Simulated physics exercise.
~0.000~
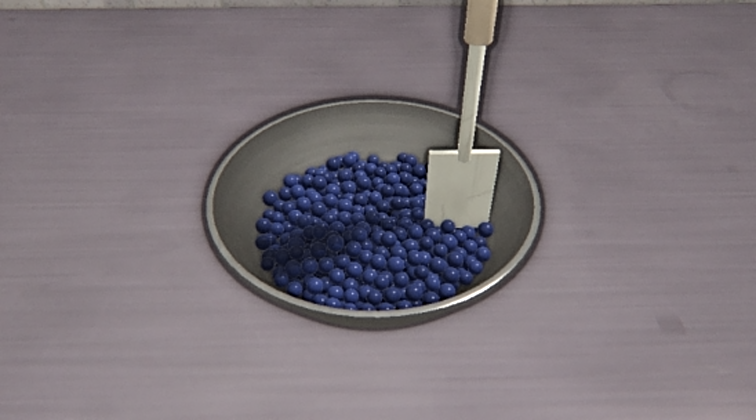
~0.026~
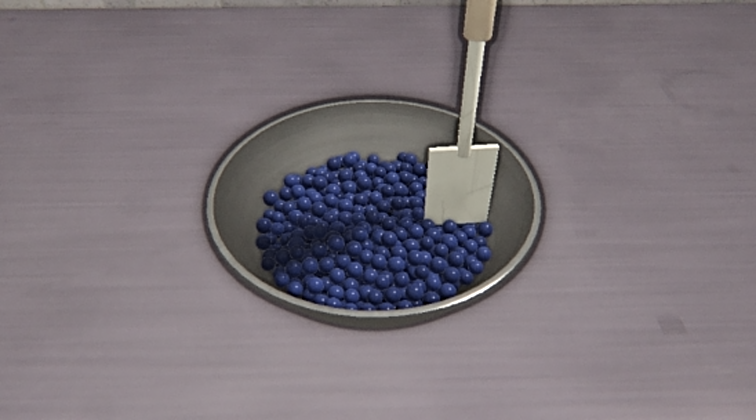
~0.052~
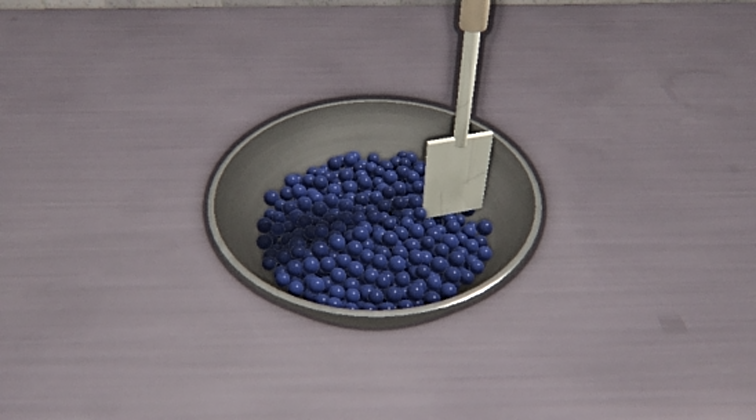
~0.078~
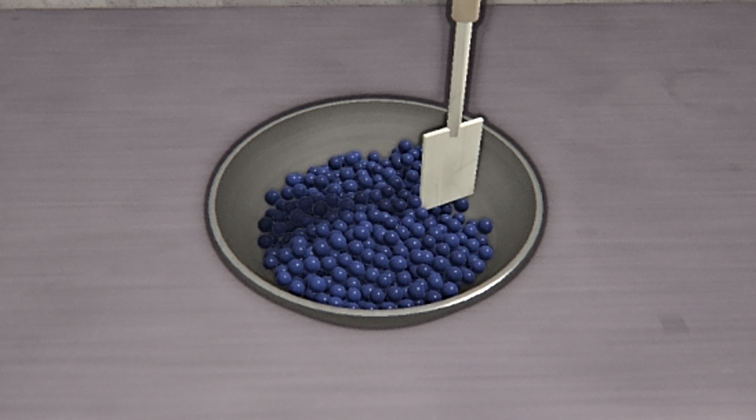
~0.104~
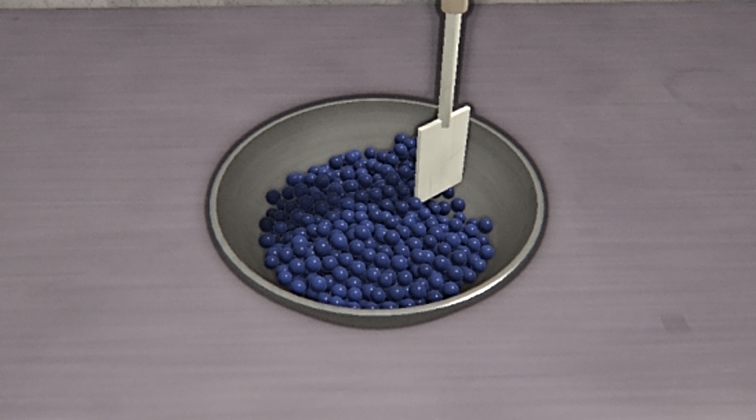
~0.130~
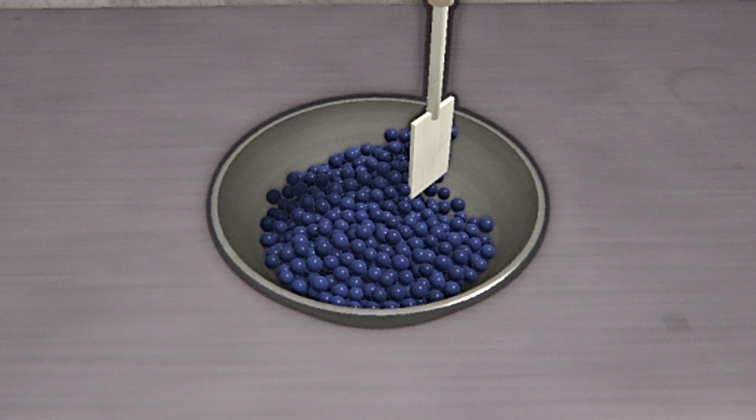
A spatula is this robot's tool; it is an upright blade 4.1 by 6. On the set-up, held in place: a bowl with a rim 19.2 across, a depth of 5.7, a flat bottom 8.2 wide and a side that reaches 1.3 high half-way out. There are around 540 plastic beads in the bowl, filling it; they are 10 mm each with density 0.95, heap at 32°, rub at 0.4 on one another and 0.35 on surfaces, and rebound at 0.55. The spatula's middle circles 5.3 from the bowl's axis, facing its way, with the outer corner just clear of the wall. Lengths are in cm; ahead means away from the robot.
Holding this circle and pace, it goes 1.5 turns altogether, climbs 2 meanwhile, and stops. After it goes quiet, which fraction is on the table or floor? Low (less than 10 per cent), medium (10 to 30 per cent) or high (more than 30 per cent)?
The share is low, less than 10 per cent.
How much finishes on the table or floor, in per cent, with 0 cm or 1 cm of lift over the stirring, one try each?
Close to 10 percent and close to 5 percent.
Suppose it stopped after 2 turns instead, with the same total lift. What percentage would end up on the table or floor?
I'd expect around 5 per cent.
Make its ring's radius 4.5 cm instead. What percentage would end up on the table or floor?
Around 5 in a hundred, in that case.
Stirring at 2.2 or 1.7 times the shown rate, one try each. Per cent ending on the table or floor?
20 % and 15 %.
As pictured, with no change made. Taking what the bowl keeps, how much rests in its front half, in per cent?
Roughly 50 per cent.
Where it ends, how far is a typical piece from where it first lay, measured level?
Near 2 cm.
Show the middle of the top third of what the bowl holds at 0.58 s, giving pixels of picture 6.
About (367, 267) in the last picture.
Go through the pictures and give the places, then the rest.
Spatula neck at (467, 130), 0° round; upper third of the load around (373, 221), from x 265 to 485, top at y 160; 536 in the bowl, in the first frame.
Spatula neck at (467, 126), 4° round; upper third of the load around (374, 220), from x 265 to 485, top at y 160, in the second frame.
Spatula neck at (463, 116), 14° round; upper third of the load around (377, 218), from x 265 to 485, top at y 155, in the third frame.
Spatula neck at (456, 106), 25° round; upper third of the load around (378, 217), from x 265 to 485, top at y 145, in the fourth frame.
Spatula neck at (446, 97), 36° round; upper third of the load around (379, 212), from x 265 to 485, top at y 140, in the fifth frame.
Spatula neck at (435, 89), 47° round; upper third of the load around (378, 206), from x 265 to 485, top at y 130; 536 in the bowl, in the sixth frame.
After 0.58 s, 241° round, highest piece 8 above the table; 520 in the bowl, 11 on the table or floor, 5 in flight or on the tool.
After 1.03 s, 75° round, highest piece 6 above the table; 512 in the bowl, 24 on the table or floor.
After 1.45 s, 180° round, highest piece 4 above the table; 512 in the bowl, 24 on the table or floor.
After 2.15 s, 180° round, highest piece 4 above the table; 512 in the bowl, 24 on the table or floor.
At rest, 512 in the bowl, 24 on the table or floor. That is 4 % on the table or floor.
